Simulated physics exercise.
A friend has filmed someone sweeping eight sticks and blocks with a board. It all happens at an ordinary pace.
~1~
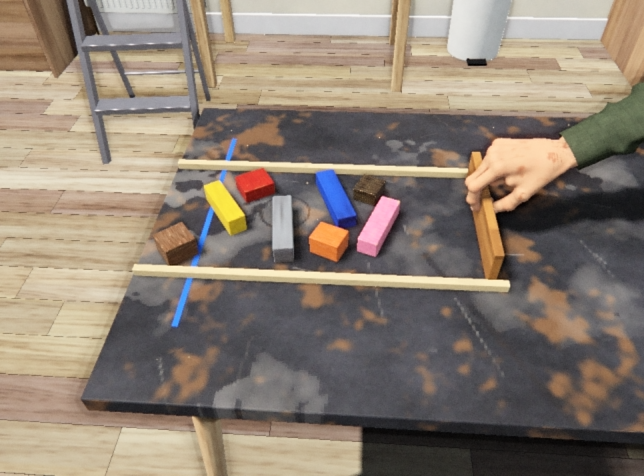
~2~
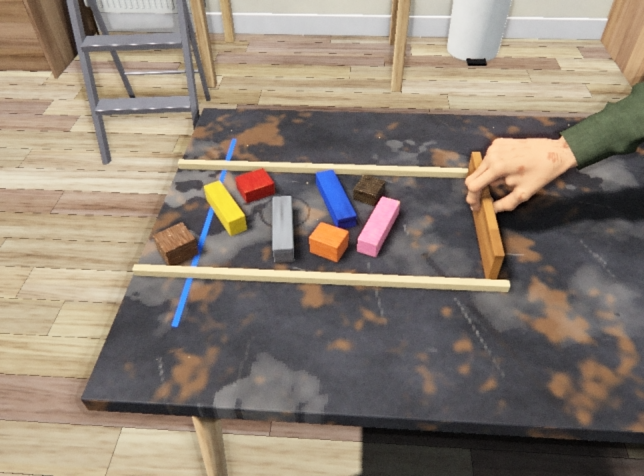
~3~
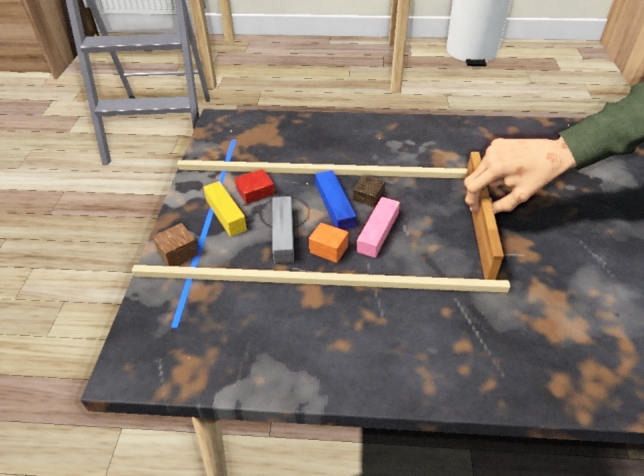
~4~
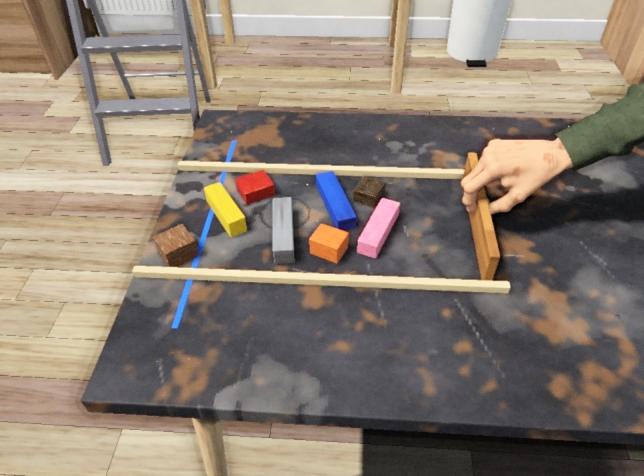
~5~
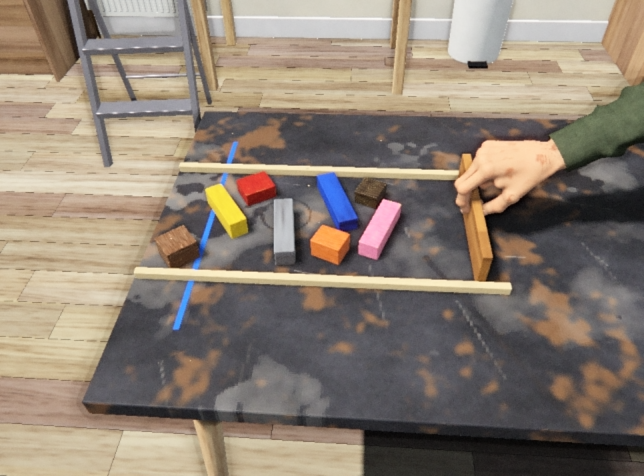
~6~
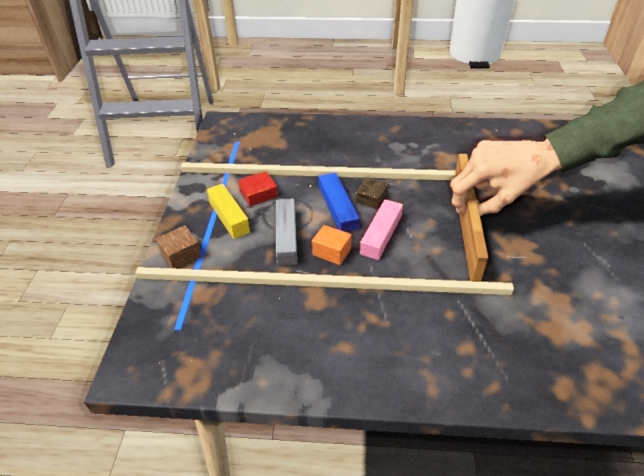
In a room with a pale wood floor, a dark, rust-blotched tabletop is seen from above at an angle, with a grey stepladder behind it. Between two pale rails lie eight coloured blocks and bars, the brown one by a blue line at left, while a hand holds an upright board at right. The hand slides the board slightly left, the blocks stay put, and the view shifts barely.
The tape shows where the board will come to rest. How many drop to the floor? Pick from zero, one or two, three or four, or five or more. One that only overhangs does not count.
The number that fall off is three or four.
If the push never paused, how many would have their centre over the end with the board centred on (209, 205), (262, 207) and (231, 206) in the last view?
The counts: 4, 0 and 2.
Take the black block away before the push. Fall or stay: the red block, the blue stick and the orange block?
The red block is kept, the blue stick holds on, the orange block is kept.
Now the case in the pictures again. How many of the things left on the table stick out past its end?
It comes to 0.
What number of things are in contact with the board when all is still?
It touches 2.
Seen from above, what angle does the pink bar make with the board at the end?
About 0°.
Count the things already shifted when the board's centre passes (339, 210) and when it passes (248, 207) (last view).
The counts are 5 and 8.
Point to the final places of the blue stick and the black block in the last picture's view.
About (185, 197), and the other about (208, 190).
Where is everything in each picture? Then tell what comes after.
In the first picture, brown block (176, 244); yellow bar (225, 207); red block (255, 185); board (483, 212); tape (210, 216).
In the second picture, yellow bar (225, 208); board (483, 212).
In the third picture, red block (255, 186); grey stick (283, 229).
In the fourth picture, brown block (176, 246); black block (369, 191).
In the fifth picture, yellow bar (226, 210); pink bar (380, 229).
In the sixth picture, brown block (179, 248); yellow bar (228, 211); red block (258, 188); board (469, 214); tape (213, 219).
Soon after, none off yet; brown block at rest near (179, 248); yellow bar at rest near (228, 211); red block at rest near (258, 188).
After that, none off yet; brown block displaced about its own width near (156, 247); yellow bar displaced about its own width near (177, 208); red block displaced well along near (207, 182).
In the end, the number that fall off is three or four; gone, grey stick, red block, yellow bar and brown block.
